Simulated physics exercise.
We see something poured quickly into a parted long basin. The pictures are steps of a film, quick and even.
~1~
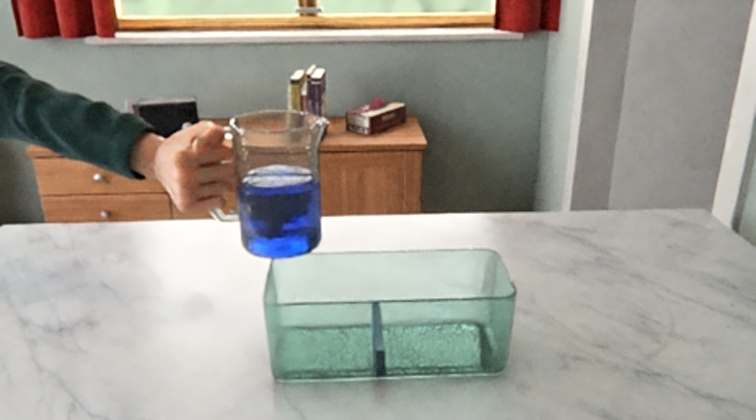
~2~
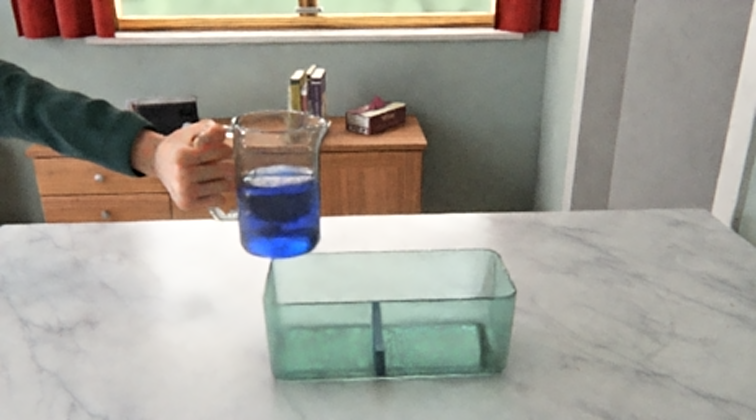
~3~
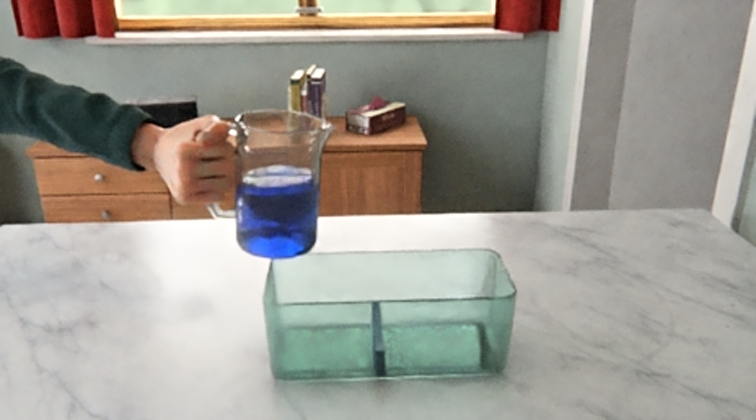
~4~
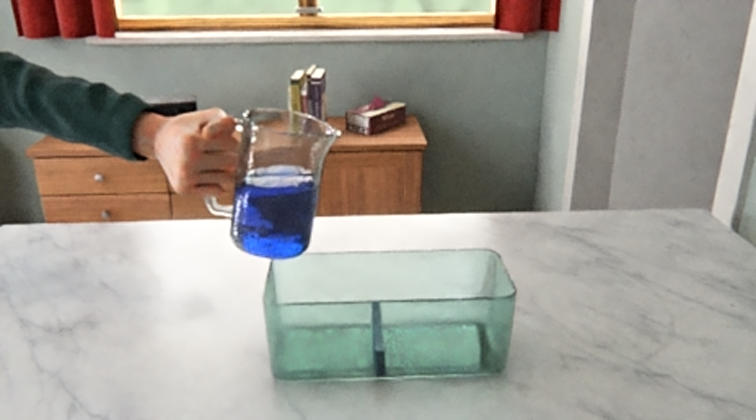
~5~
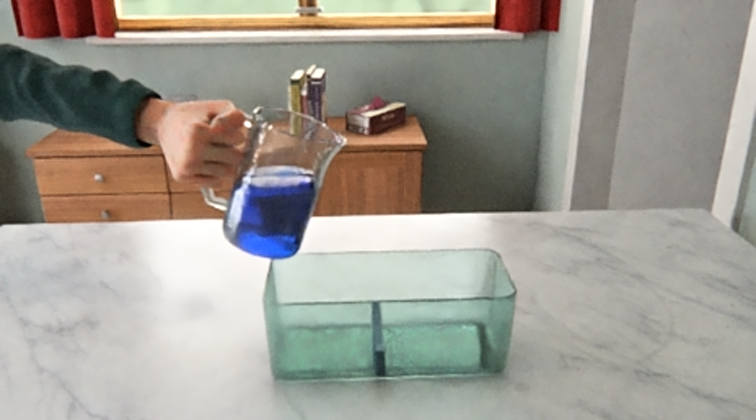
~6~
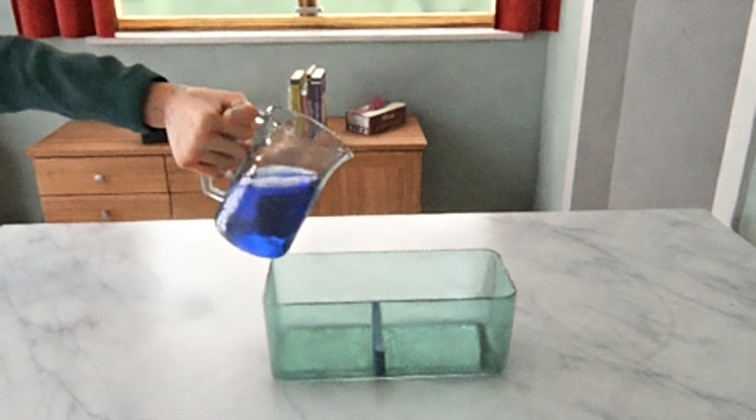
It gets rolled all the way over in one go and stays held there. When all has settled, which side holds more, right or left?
It is the part on the right.
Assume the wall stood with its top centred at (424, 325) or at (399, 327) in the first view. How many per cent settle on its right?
About 5 per cent on the first try, and 60 per cent on the second.
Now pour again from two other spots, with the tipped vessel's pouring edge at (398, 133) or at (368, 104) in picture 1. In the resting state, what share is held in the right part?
It comes to about 95 %, followed by about 90 %.
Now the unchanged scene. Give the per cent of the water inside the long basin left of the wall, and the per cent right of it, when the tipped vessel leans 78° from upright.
The left part gets 0 percent; the right part gets 0 percent.
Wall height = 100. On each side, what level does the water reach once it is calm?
The left comes to 0 % and the right to 70 %.
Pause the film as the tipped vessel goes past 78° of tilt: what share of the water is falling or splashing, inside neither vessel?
Share: Approx. 5 %.
A moment on, the tilt is 78° and 94 per cent is still to pour, 0 is left of the wall and 0 right of it.
Next, the tilt is 102° and 41 per cent is still to pour, 1 is left of the wall and 41 right of it.
Then the tilt is 106° and 5 per cent is still to pour, 4 is left of the wall and 87 right of it.
Later the tilt is 106° and 0 per cent is still to pour, 4 is left of the wall and 95 right of it.
Finally, 5 per cent lies left of the wall, 94 right of it and 1 outside.
